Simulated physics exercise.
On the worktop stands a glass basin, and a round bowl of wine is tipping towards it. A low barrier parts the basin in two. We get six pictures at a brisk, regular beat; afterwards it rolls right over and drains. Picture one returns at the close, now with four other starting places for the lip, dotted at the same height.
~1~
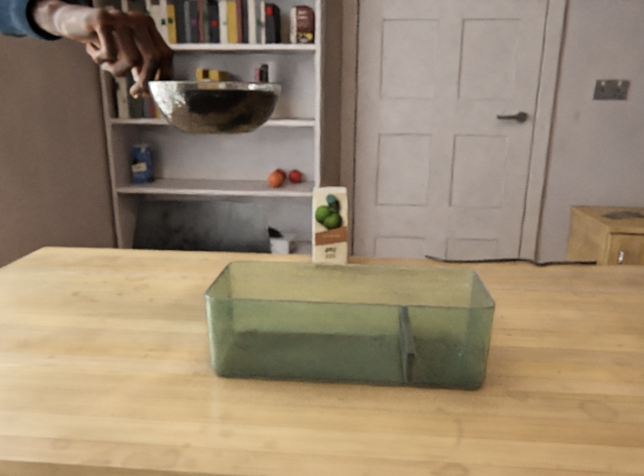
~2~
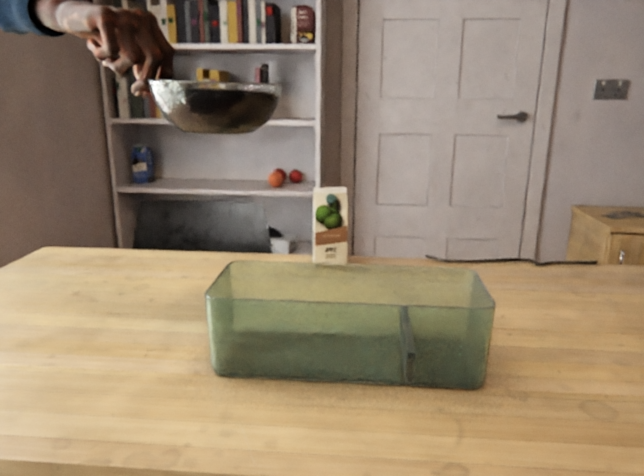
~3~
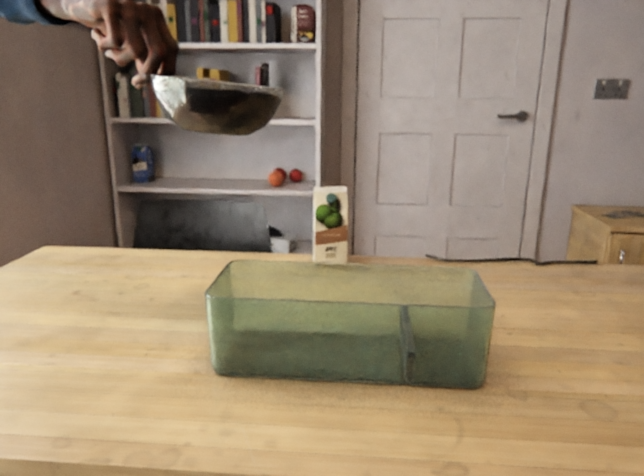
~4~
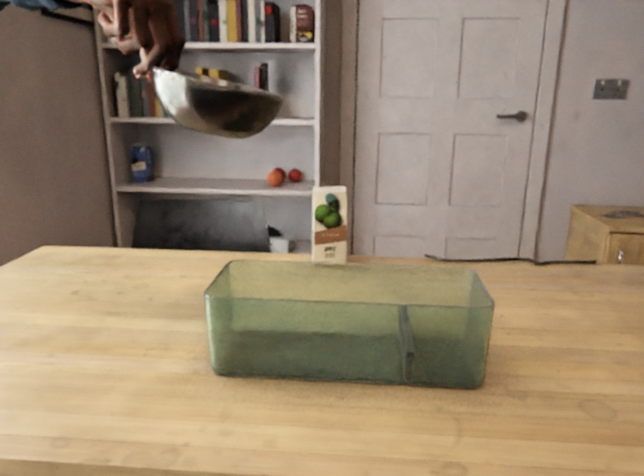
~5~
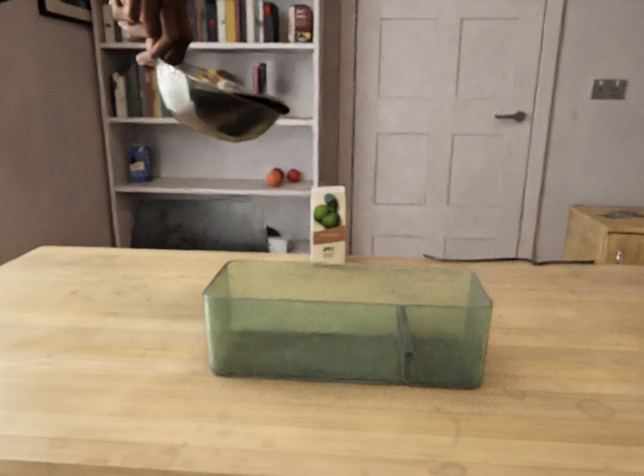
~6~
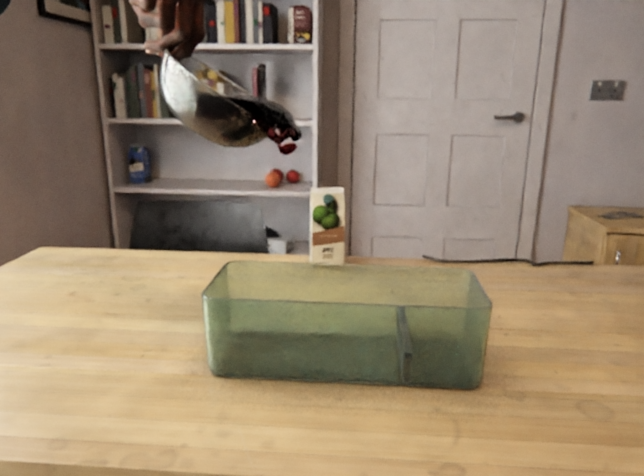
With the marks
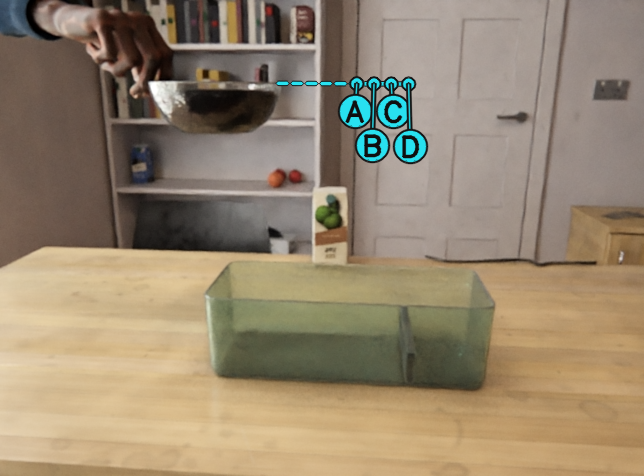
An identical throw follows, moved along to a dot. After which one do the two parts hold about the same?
Best: A.
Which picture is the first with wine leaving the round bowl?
In picture 5.
In cyan, A at (356, 83); B at (373, 83); C at (391, 83); D at (408, 84).
If A is chosen, about 50 % ends left of the wall and 47 % right of it; 3 % is lost outside.
If B is chosen, about 39 % ends left of the wall and 58 % right of it; 4 % is lost outside.
If C is chosen, about 33 % ends left of the wall and 65 % right of it.
If D is chosen, about 27 % ends left of the wall and 66 % right of it; 7 % is lost outside.
